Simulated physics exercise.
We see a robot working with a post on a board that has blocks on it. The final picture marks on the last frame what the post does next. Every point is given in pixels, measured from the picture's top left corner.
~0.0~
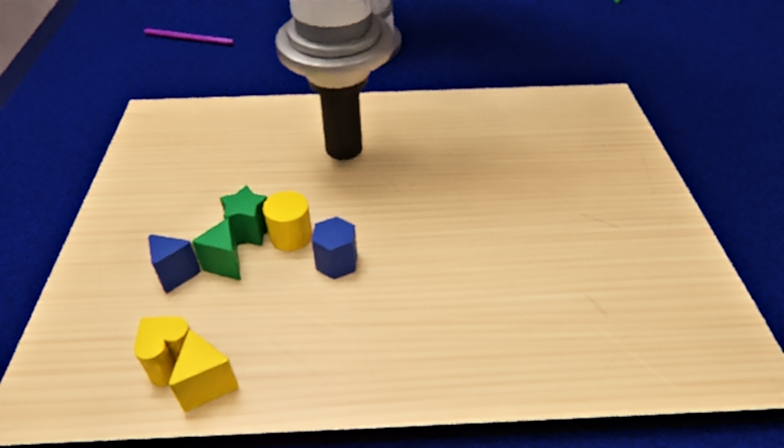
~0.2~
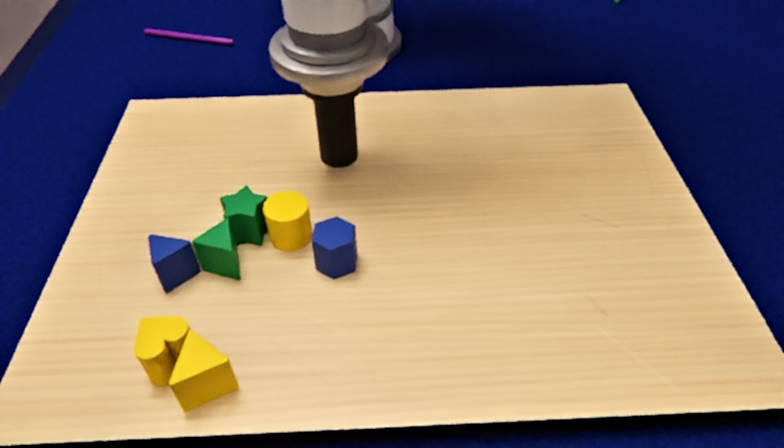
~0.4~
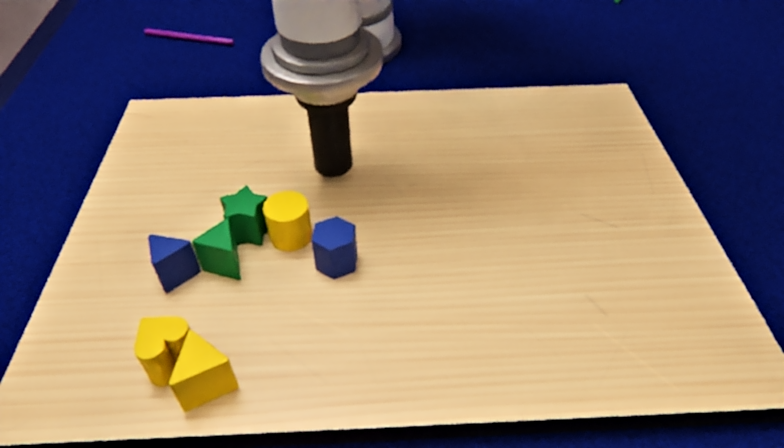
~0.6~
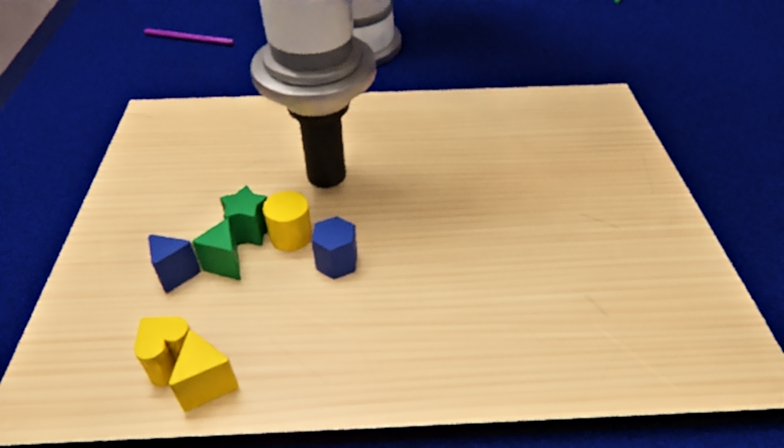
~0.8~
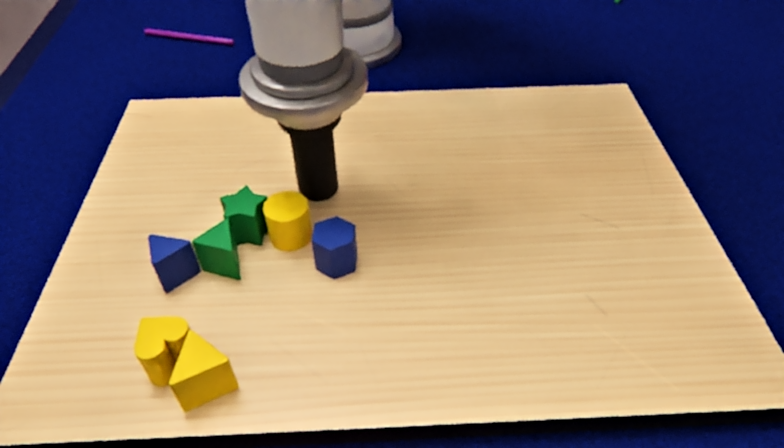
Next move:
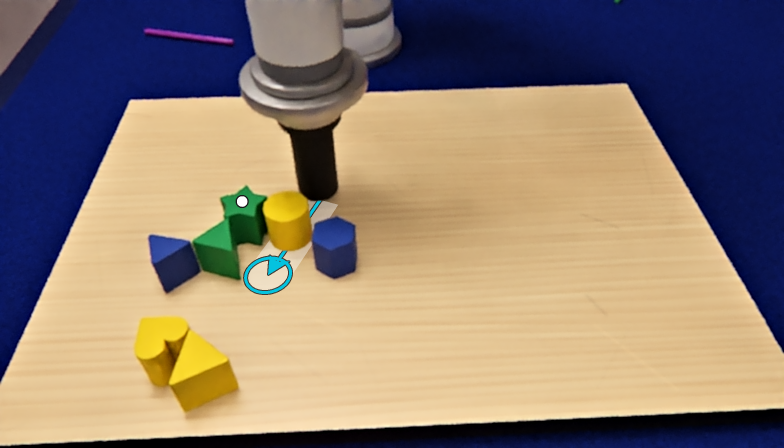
In the video, a robot arm with a black post moves slowly down and slightly left over a wooden board, nearing a yellow round block and a blue hexagon, while all the blue, green and yellow blocks stay still.
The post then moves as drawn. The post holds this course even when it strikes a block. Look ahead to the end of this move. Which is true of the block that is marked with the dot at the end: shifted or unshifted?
The block stays on its spot.
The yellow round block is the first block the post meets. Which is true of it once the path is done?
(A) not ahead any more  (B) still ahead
That would be B.
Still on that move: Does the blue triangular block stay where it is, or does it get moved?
The blue triangular block will stay where it stands.
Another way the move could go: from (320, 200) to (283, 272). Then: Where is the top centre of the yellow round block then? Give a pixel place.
Most likely (231, 261).
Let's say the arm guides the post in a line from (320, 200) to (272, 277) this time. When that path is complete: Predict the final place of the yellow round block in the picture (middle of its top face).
At pixel (223, 271).
The line goes from (320, 200) to (268, 275); the dot is on the green star.
What follows on the original path. One third of the way, post at (302, 211); yellow round block at (273, 221).
Two thirds of the way, post at (284, 236); yellow round block at (250, 247).
At the end, post at (265, 263); blue triangular block unmoved; green triangular block at (212, 238), turned 30° clockwise; green star unmoved; yellow round block at (225, 274).
